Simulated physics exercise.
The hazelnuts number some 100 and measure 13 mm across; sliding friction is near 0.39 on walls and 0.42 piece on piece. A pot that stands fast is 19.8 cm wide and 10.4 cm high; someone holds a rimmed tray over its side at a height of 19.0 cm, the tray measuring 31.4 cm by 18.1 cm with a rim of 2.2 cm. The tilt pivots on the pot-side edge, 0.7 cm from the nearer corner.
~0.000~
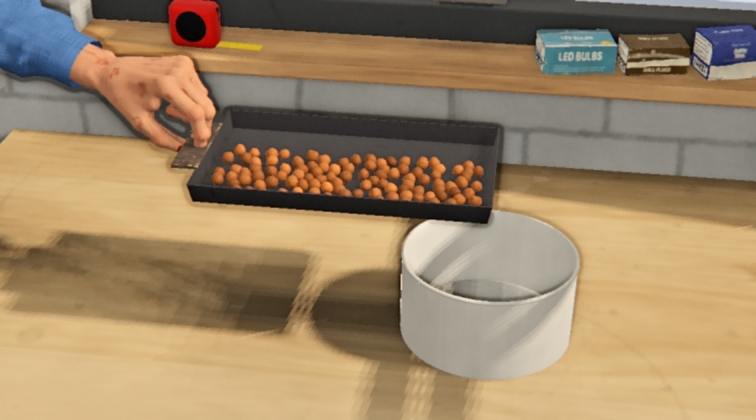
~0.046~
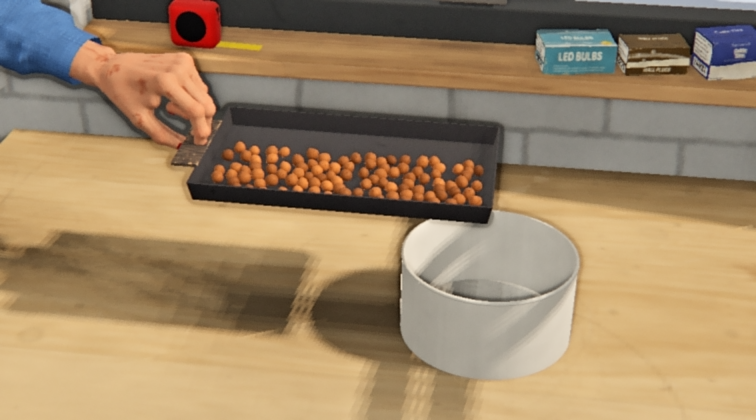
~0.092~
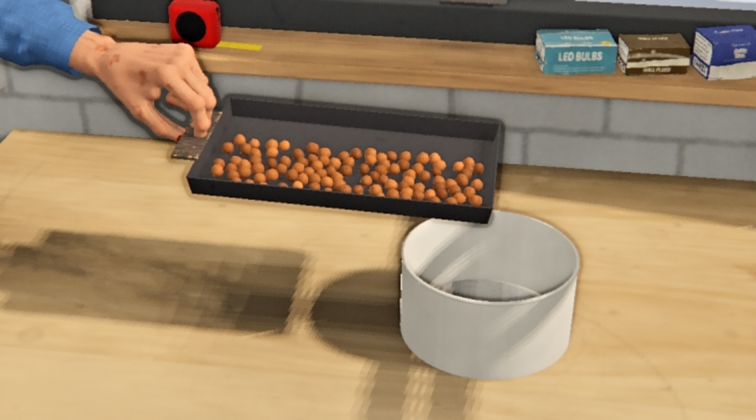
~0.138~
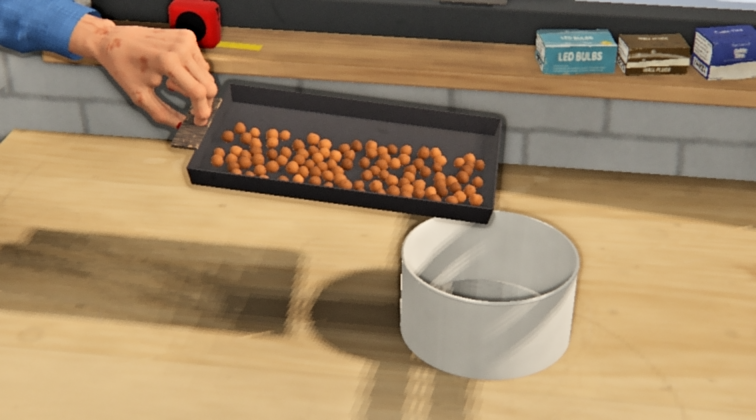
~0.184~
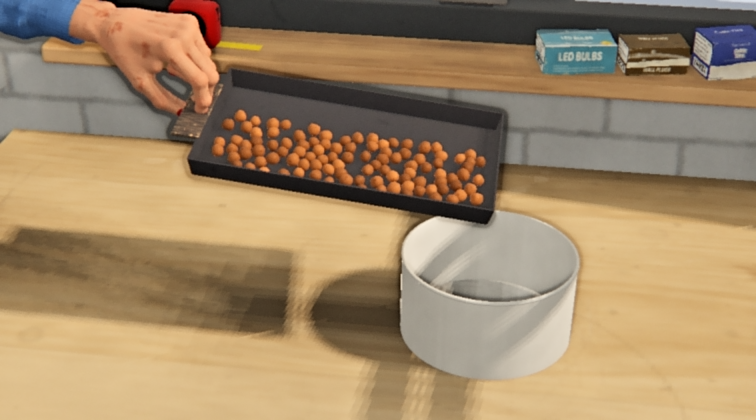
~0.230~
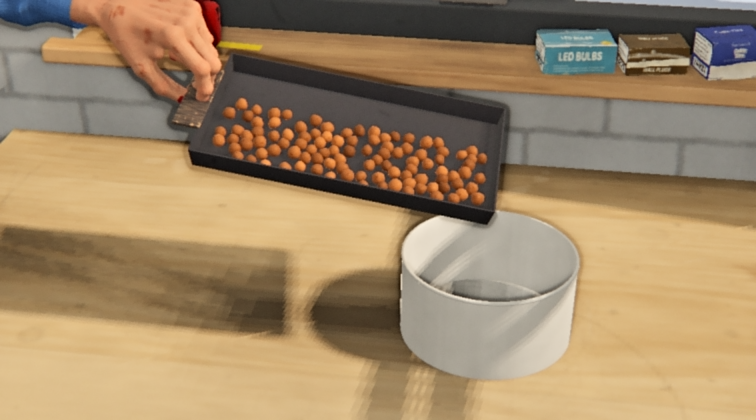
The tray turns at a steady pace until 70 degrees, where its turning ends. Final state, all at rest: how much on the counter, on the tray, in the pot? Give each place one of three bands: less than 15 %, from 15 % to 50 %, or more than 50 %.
Counter - less than 15 %; tray - more than 50 %; pot - less than 15 %.
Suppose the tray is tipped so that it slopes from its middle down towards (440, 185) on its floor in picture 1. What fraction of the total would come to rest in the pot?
That comes to around 0 per cent.
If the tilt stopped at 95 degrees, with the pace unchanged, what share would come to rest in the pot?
I'd say close to 0 percent.
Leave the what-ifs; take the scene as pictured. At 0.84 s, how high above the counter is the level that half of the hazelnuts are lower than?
The halfway mark is near 28 cm.
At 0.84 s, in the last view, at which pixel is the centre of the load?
My estimate is roughly (416, 148).
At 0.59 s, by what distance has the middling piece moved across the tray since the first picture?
Displacement on the tray: About 4 cm.
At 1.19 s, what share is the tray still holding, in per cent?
Of the load, some 100 percent.
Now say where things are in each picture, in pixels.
In the first picture, tray tilt 0 degrees, front corners at (192, 183) and (488, 205); middle of the pieces at (346, 177); pot at (490, 254).
In the second picture, tray tilt 1 degrees, front corners at (192, 181) and (488, 205); middle of the pieces at (346, 175).
In the third picture, tray tilt 3 degrees, front corners at (192, 175) and (489, 206); middle of the pieces at (346, 171).
In the fourth picture, tray tilt 6 degrees, front corners at (192, 166) and (489, 206), lowest corner right front; middle of the pieces at (347, 165).
In the fifth picture, tray tilt 9 degrees, front corners at (192, 157) and (490, 207), lowest corner right front; middle of the pieces at (348, 158).
In the sixth picture, tray tilt 13 degrees, front corners at (193, 148) and (491, 208), lowest corner right front; middle of the pieces at (349, 151); pot at (490, 254). The tray's pace is about 75 degrees a second.
After 0.59 s, tilt 40 degrees; the tray holds 100 %, the pot 0 %.
After 0.84 s, tilt 60 degrees; the tray holds 100 %, the pot 0 %.
Then, at 1.19 s, tilt 70 degrees; the tray holds 100 %, the pot 0 %.
By 1.5 s all is still; counter 0 %, tray 100 %, pot 0 %.
